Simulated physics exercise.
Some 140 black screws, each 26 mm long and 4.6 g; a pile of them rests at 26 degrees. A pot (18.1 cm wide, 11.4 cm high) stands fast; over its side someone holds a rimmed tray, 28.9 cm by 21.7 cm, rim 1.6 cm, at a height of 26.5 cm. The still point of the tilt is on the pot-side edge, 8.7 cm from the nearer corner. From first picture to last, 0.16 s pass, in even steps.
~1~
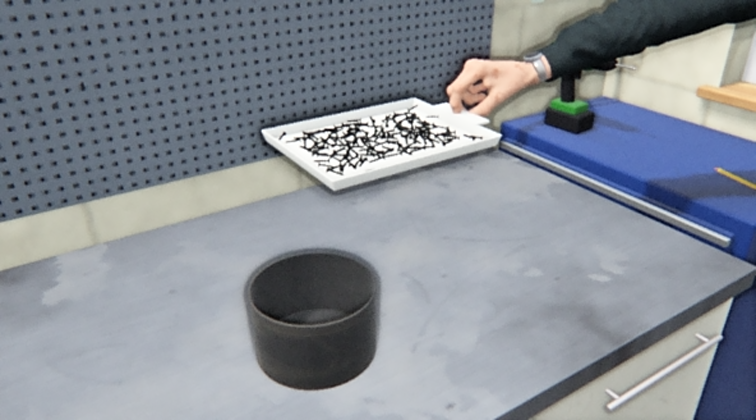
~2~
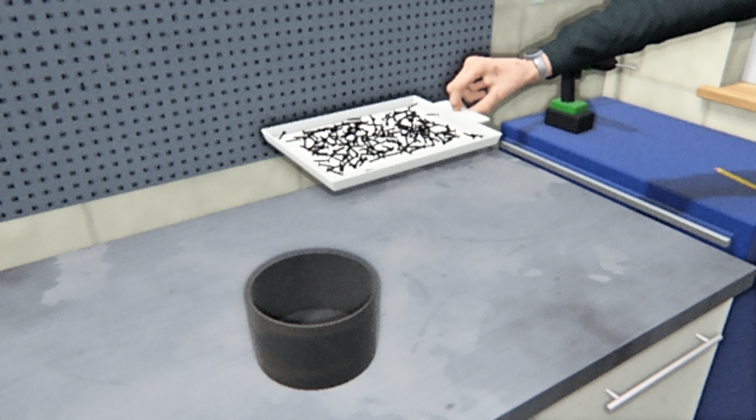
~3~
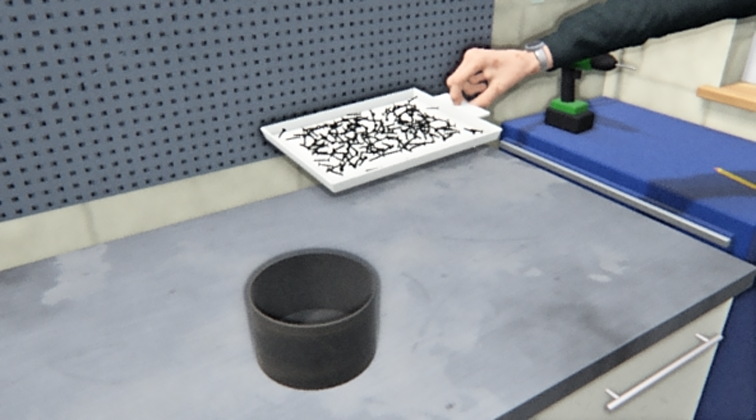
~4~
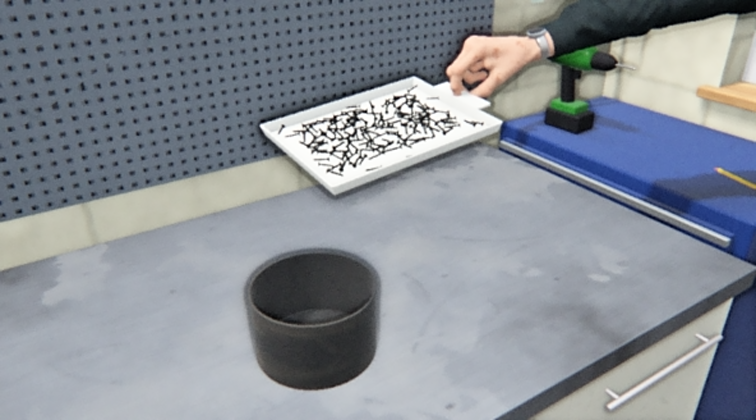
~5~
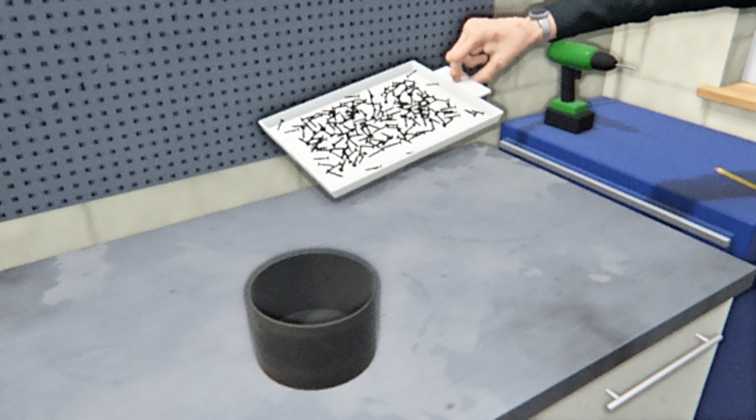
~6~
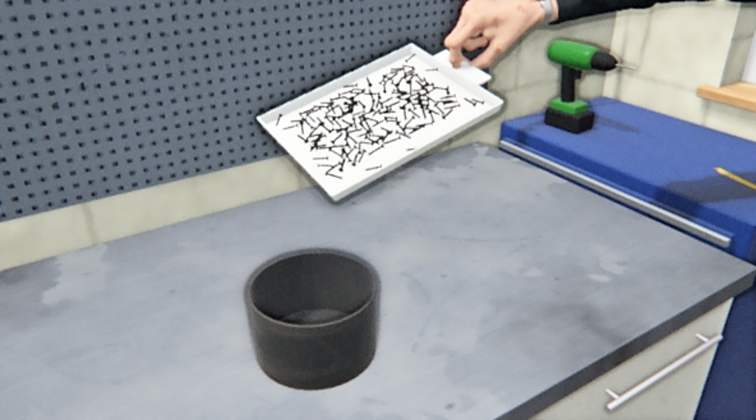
We see a hand holding a white rimmed tray of scattered black screws above a workbench, beside a dark round pot. The hand slowly raises the handle end, tilting the tray toward its left front corner while the pot stays still.
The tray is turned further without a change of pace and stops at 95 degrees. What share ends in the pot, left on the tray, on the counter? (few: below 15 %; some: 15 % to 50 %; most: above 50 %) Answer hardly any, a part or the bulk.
In the pot: The bulk; left on the tray: Hardly any; on the counter: Hardly any.
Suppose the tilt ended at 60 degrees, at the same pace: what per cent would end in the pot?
In that case some 90 per cent.
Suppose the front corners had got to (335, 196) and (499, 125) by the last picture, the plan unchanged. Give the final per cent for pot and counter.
Pot 60, counter 40.
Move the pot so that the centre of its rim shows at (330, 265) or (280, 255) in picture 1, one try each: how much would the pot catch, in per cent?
Some 50 and 5 per cent.
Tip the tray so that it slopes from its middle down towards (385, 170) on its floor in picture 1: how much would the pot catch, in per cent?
About 60 per cent.
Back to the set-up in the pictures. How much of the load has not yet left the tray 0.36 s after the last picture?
About 80 per cent.
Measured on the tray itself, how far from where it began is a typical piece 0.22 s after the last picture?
About 4 cm.
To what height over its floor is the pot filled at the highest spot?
Some 2.5 cm.
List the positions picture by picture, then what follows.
Tray tilt 0 degrees, front corners at (334, 179) and (497, 135); middle of the pieces at (379, 137); pot at (313, 286), in the first frame.
Tray tilt 1 degrees, front corners at (334, 179) and (497, 133); middle of the pieces at (379, 136), in the second frame.
Tray tilt 3 degrees, front corners at (334, 181) and (497, 129), lowest corner left front; middle of the pieces at (379, 133), in the third frame.
Tray tilt 7 degrees, front corners at (334, 184) and (498, 122), lowest corner left front; middle of the pieces at (379, 127), in the fourth frame.
Tray tilt 13 degrees, front corners at (334, 188) and (498, 112), lowest corner left front; middle of the pieces at (378, 120), in the fifth frame.
Tray tilt 19 degrees, front corners at (334, 192) and (498, 102), lowest corner left front; middle of the pieces at (377, 112); pot at (313, 286), in the sixth frame.
Then, 0.22 s after the last picture, tilt 59 degrees; the tray holds 100 %, the pot 0 %.
Then, 0.36 s after the last picture, tilt 84 degrees; the tray holds 80 %, the pot 0 %.
Then, 0.63 s after the last picture, tilt 95 degrees; the tray holds 0 %, the pot 95 %.
In the end, pot 100 %, tray 0 %, counter 0 %.
